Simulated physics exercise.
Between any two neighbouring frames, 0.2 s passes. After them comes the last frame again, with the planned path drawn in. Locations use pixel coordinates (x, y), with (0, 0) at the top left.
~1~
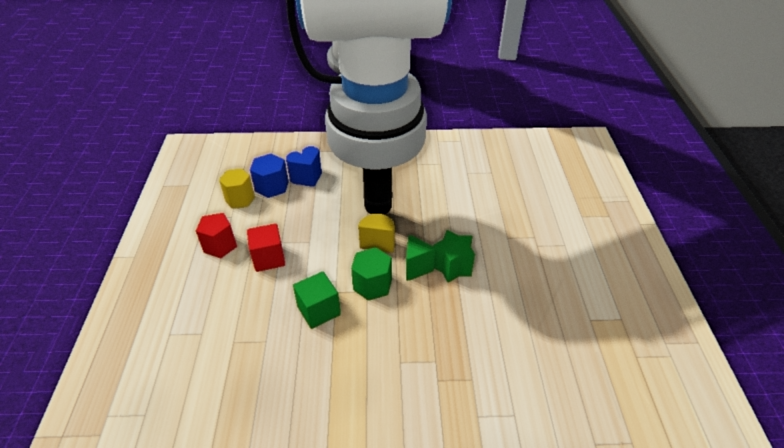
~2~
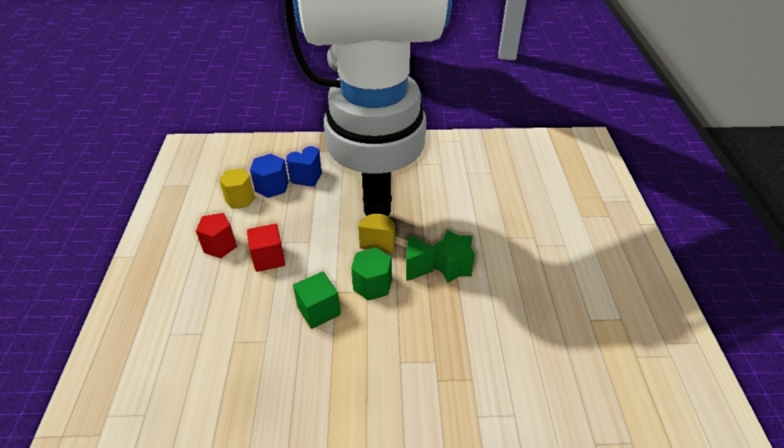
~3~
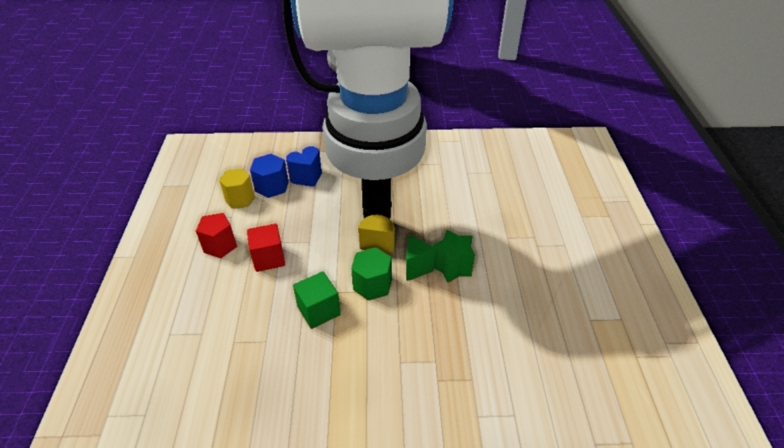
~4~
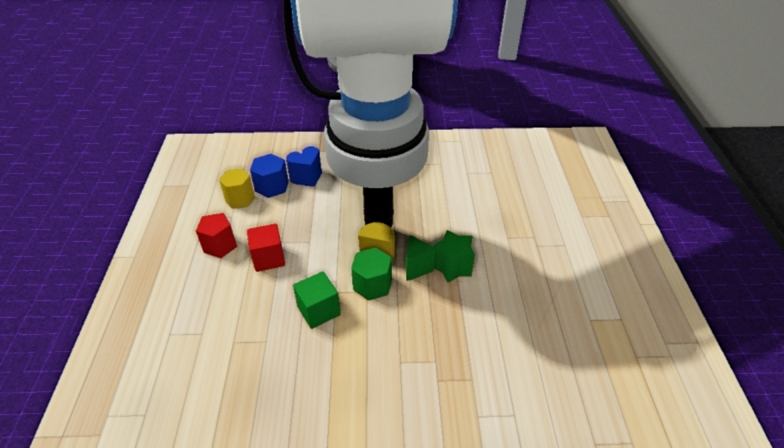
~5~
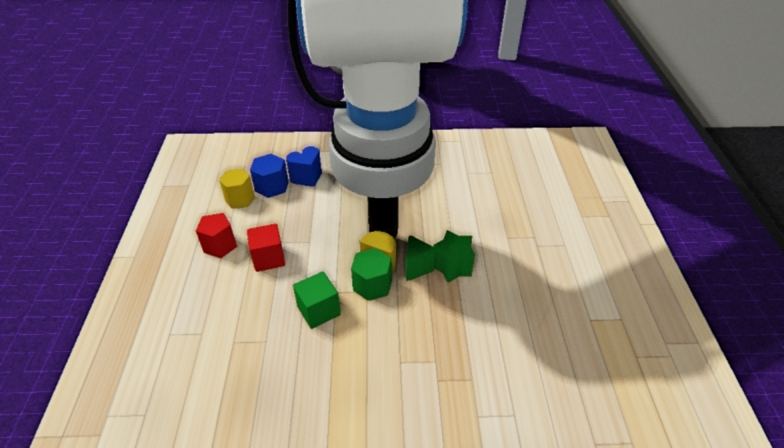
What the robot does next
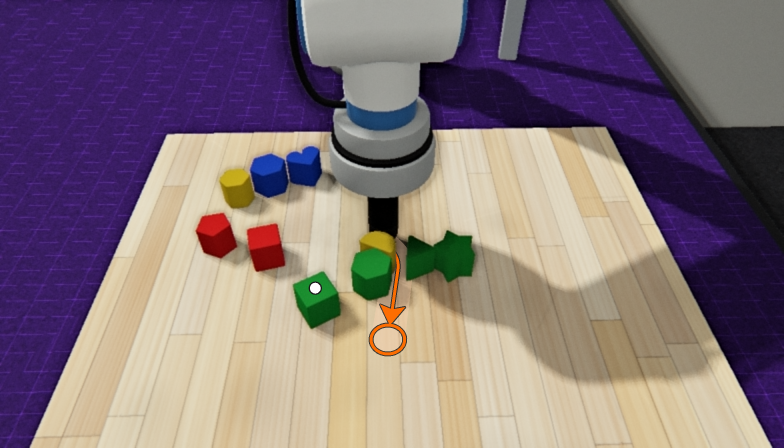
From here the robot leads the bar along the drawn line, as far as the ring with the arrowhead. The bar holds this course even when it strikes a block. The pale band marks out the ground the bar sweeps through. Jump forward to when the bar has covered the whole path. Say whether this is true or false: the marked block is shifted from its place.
That claim is true.
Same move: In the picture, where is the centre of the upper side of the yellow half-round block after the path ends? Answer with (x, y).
It will likely be found at (360, 337).
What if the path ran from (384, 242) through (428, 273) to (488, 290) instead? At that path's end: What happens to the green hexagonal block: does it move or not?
The result: It moves.
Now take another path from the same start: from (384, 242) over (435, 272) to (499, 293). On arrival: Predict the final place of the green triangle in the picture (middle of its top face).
Near (455, 279).
Path on the board, from (384, 242) through (398, 269) and (393, 302) to (388, 339); the dot is on the green four-sided block.
The first path, step by step. One third of the way, bar at (398, 261); green hexagonal block at (361, 282), turned 20° clockwise; yellow half-round block at (386, 268), turned 30° clockwise; green triangle at (425, 250), turned 15° clockwise.
Two thirds of the way, bar at (393, 295); green four-sided block at (305, 293), turned 35° clockwise; green hexagonal block at (343, 307), turned 40° clockwise; yellow half-round block at (374, 303), turned 55° clockwise; green triangle at (426, 250).
At the end, bar at (388, 330); green four-sided block at (303, 294), turned 40° clockwise; green hexagonal block at (334, 315), turned 65° clockwise; yellow half-round block at (360, 337), turned 80° clockwise; green triangle at (426, 250).
